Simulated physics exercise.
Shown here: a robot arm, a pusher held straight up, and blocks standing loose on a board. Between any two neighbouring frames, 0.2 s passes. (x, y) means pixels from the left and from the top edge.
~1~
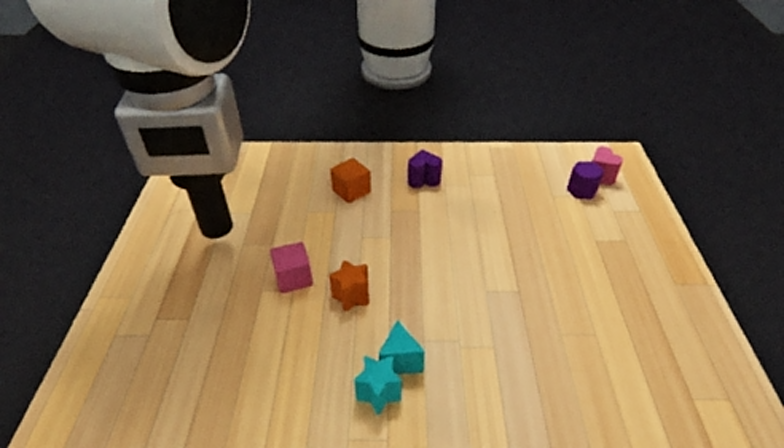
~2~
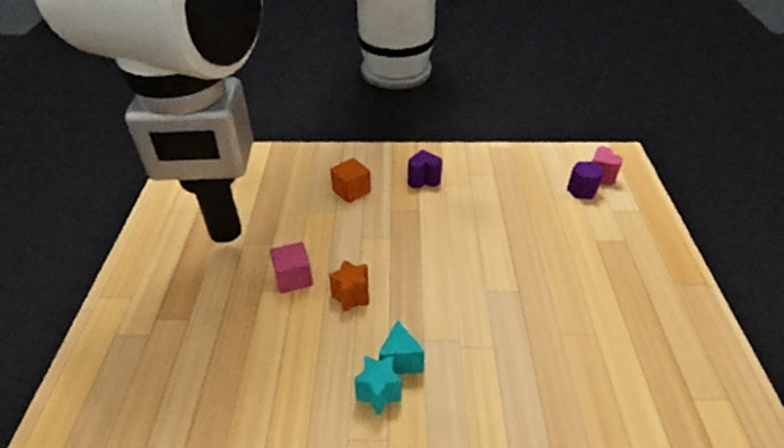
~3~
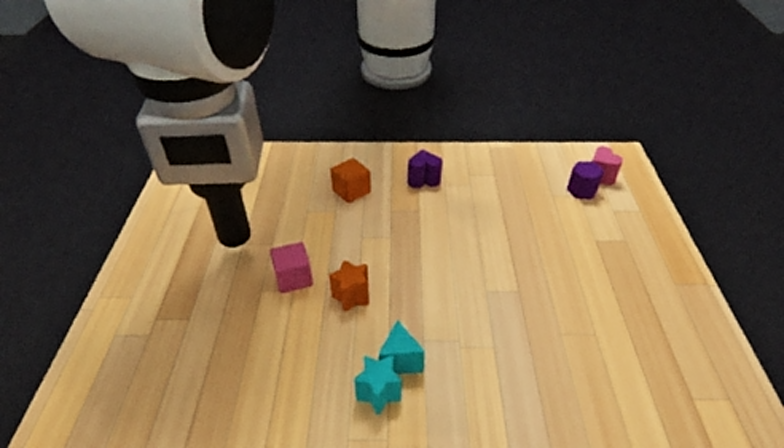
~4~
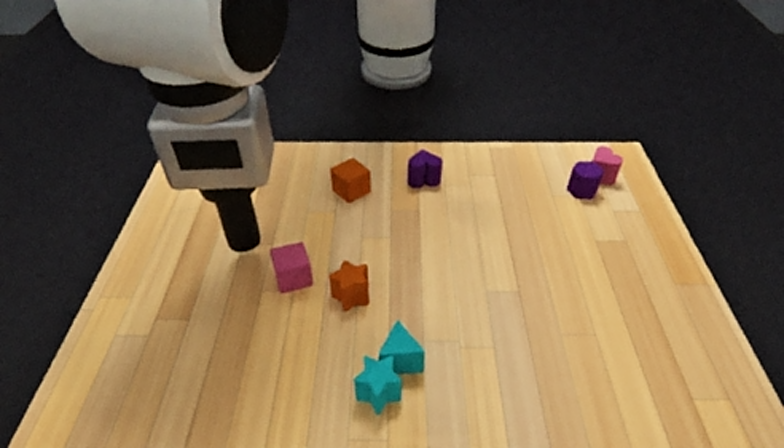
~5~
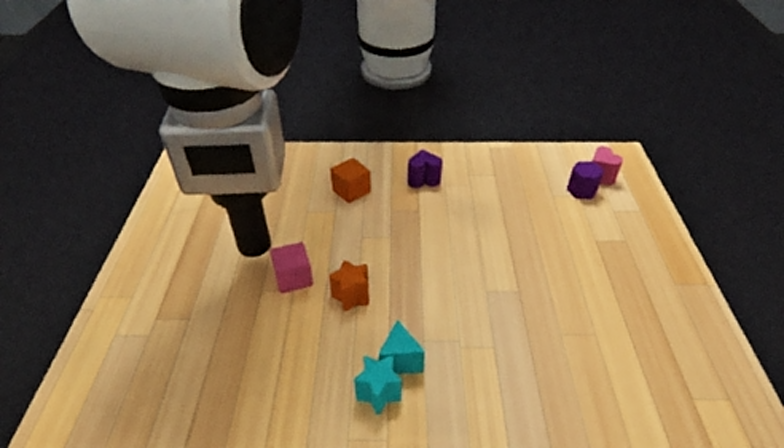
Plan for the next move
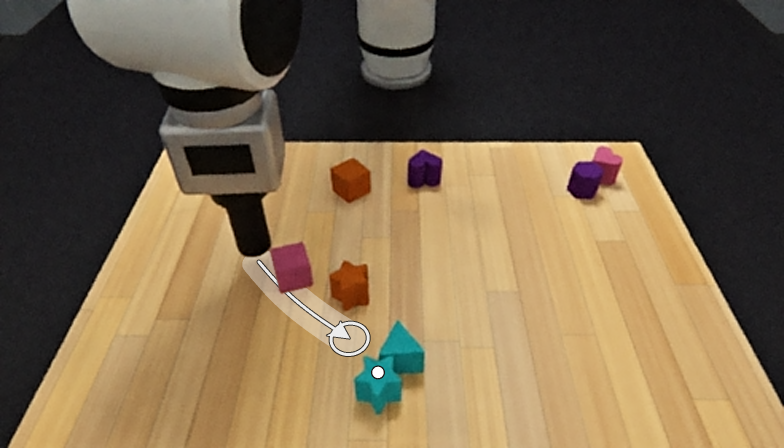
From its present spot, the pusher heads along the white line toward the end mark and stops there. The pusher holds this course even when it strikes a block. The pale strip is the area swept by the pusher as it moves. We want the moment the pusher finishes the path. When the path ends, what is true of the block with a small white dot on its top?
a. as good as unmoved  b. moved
My pick is a.
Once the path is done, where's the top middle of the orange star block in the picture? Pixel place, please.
When the path ends, it will be at (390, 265).
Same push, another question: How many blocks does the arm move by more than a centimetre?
Two get moved.
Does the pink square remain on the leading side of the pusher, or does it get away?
The pusher has moved past the pink square by the time the path ends.
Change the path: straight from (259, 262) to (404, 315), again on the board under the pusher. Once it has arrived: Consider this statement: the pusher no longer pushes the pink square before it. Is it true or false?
False.
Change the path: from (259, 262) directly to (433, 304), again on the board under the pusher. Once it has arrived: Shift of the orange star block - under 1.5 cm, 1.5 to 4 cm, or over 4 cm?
The move is long, over 4 cm.
The line goes from (259, 262) by way of (283, 288) and (313, 314) to (350, 338); the dot is on the turquoise star block.
The first path, step by step. One third of the way, pusher at (279, 273); pink square at (318, 267), turned 45° anticlockwise.
Two thirds of the way, pusher at (311, 300); pink square at (343, 278), turned 100° anticlockwise; orange star block at (381, 270), turned 45° anticlockwise.
At the end, pusher at (348, 324); pink square at (355, 282), turned 120° anticlockwise; orange star block at (390, 265), turned 55° anticlockwise; turquoise star block unmoved.
